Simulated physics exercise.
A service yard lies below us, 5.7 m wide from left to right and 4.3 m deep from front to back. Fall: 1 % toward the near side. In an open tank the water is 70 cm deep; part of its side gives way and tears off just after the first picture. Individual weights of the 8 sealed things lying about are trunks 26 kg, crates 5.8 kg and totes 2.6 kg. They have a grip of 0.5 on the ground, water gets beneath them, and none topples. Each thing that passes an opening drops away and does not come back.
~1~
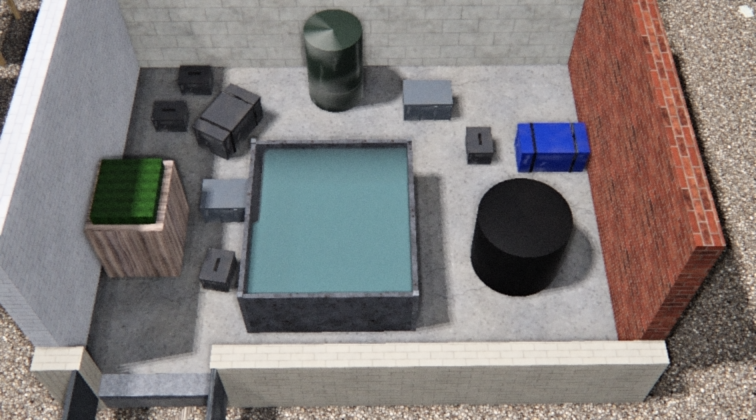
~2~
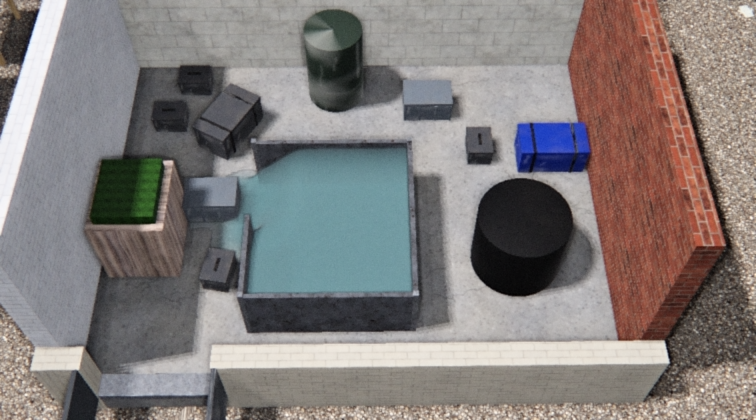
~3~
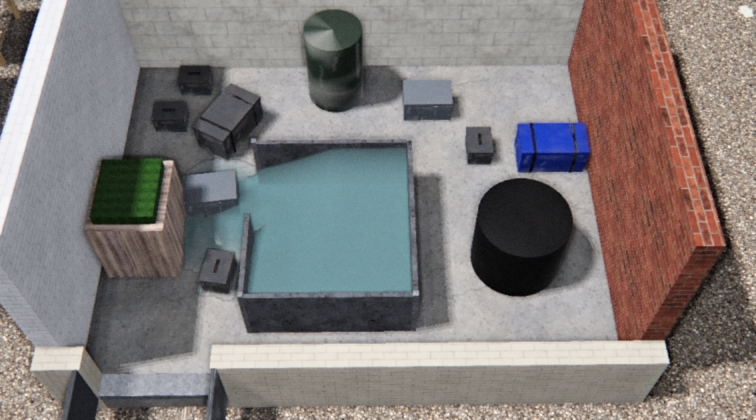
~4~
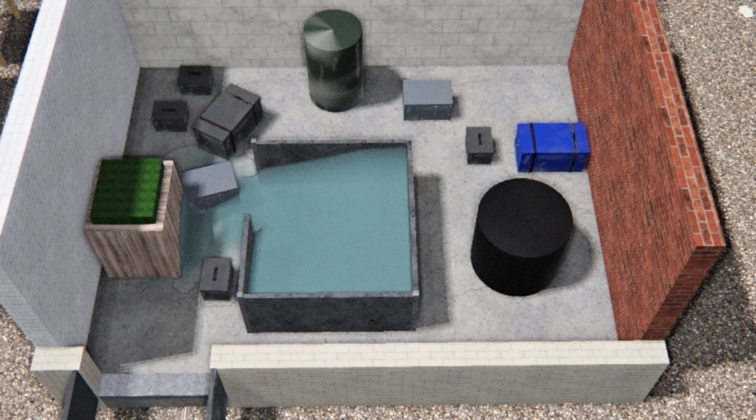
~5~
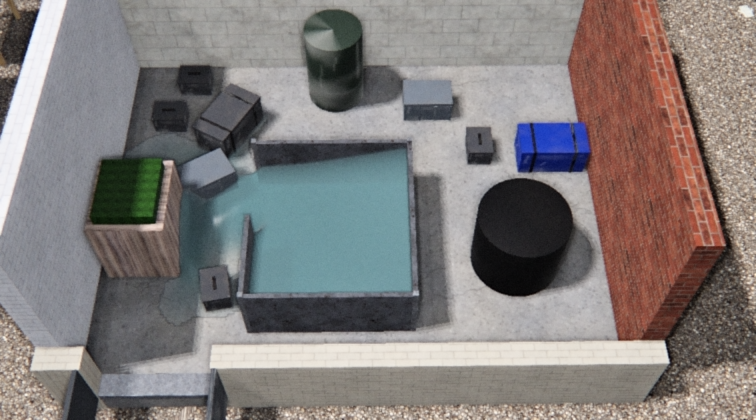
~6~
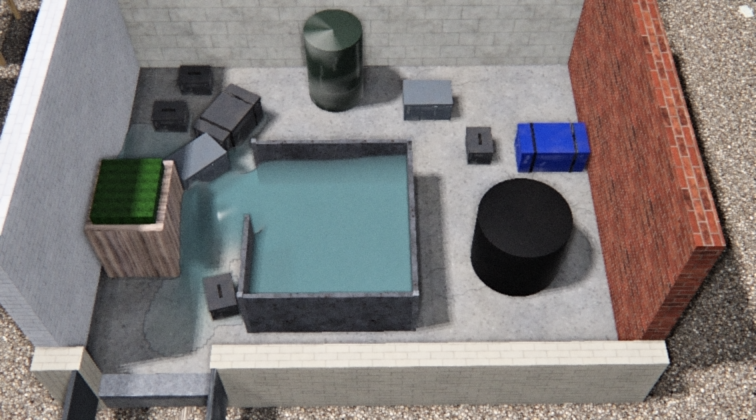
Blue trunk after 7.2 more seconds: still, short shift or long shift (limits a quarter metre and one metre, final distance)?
Short shift.
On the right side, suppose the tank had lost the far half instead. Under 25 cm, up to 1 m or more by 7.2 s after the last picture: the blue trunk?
Note: Blue trunk swept well away.
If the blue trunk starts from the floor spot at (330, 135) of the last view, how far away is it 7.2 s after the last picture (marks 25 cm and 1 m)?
Short answer: It drifts a great distance.
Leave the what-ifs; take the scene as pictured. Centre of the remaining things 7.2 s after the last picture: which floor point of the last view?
The average lands around (488, 169).
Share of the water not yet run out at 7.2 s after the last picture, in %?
Around 80 per cent of the water is still in there.
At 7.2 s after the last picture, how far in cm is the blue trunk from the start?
60 cm.
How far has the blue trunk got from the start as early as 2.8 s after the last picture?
Close to 0 cm.
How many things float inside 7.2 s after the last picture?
At that instant the tally stands at 7.
Then, 0.9 s after the last picture the blue trunk is near (554, 137), 0.0 m from its start, aground; 0 of 8 are out; 3 afloat.
Then, 2.8 s after the last picture the blue trunk is near (554, 137), 0.0 m from its start, aground; 0 of 8 are out; 3 afloat.
Then, 4.8 s after the last picture the blue trunk is near (557, 142), 0.1 m from its start, aground; 0 of 8 are out; 5 afloat.
Then, 7.2 s after the last picture the blue trunk is near (561, 182), 0.7 m from its start, afloat; 0 of 8 are out; 7 afloat.
